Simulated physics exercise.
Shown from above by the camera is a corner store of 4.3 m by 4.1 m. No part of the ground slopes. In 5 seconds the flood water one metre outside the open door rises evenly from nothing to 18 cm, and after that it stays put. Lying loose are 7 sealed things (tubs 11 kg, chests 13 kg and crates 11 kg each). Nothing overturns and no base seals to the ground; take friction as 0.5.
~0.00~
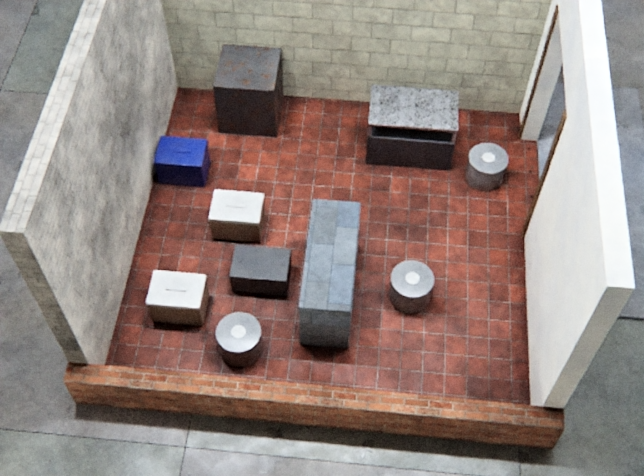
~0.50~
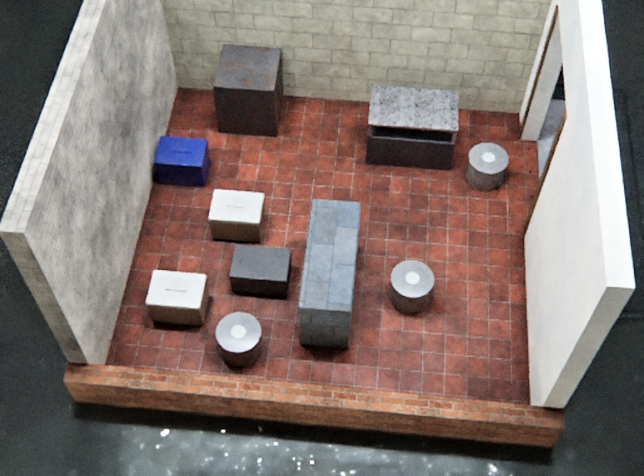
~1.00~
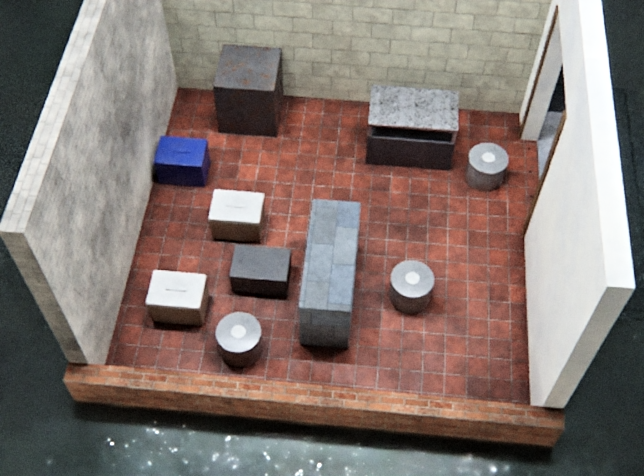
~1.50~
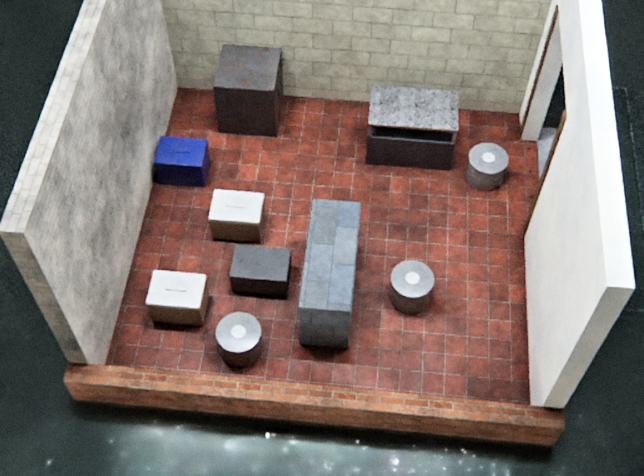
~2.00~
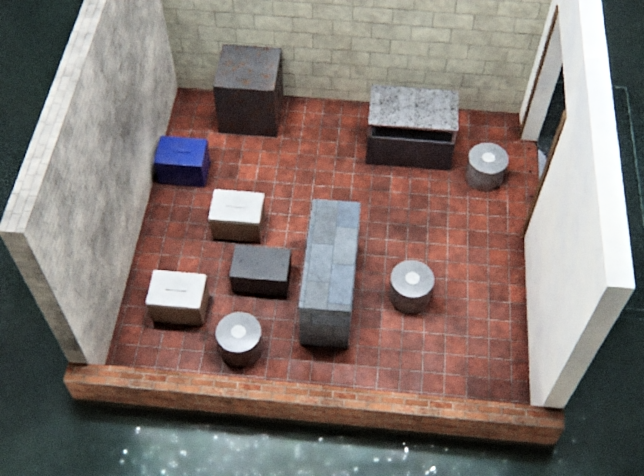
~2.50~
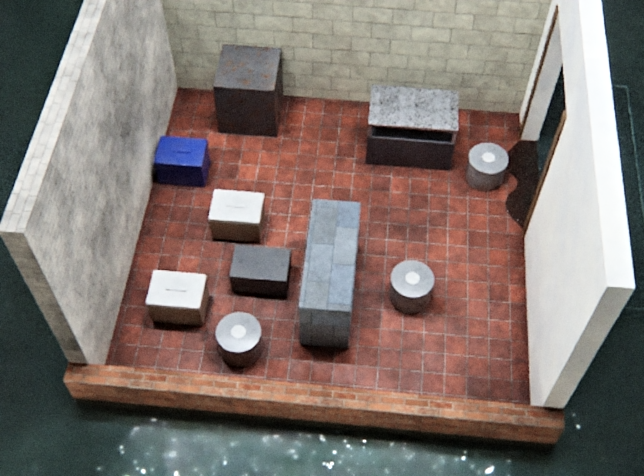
A corner store with a red tiled floor, seen from above, holds a blue chest, pale and dark boxes and grey round drums. The grey ground outside turns to dark, glinting water, and finally a small dark patch spreads in through the right-hand doorway while every object stays put.
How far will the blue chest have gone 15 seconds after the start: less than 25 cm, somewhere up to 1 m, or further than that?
Up to 1 m.
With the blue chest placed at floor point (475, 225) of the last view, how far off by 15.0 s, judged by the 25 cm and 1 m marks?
In that run it wanders far off.
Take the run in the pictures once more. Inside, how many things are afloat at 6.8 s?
At that instant the tally stands at 0.
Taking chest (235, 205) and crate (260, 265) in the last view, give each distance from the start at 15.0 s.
Net displacement, in order: 200 cm; 40 cm.
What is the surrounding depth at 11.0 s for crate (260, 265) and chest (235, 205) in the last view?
Close to 3 and 7 centimetres.
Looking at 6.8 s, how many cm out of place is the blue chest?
It is about 0 cm out of place by then.
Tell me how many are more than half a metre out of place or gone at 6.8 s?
The number comes to 1.
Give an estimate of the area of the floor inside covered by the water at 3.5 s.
Wet area: Approx. 1.0 m2.
After 3.5 s the blue chest is near (181, 151), 0.0 m from its start, aground; 0 afloat.
After 6.8 s the blue chest is near (181, 151), 0.0 m from its start, aground; 0 afloat.
After 11.0 s the blue chest is near (175, 150), 0.1 m from its start, afloat; 4 afloat.
After 15.0 s the blue chest is near (207, 165), 0.4 m from its start, afloat; 7 afloat.
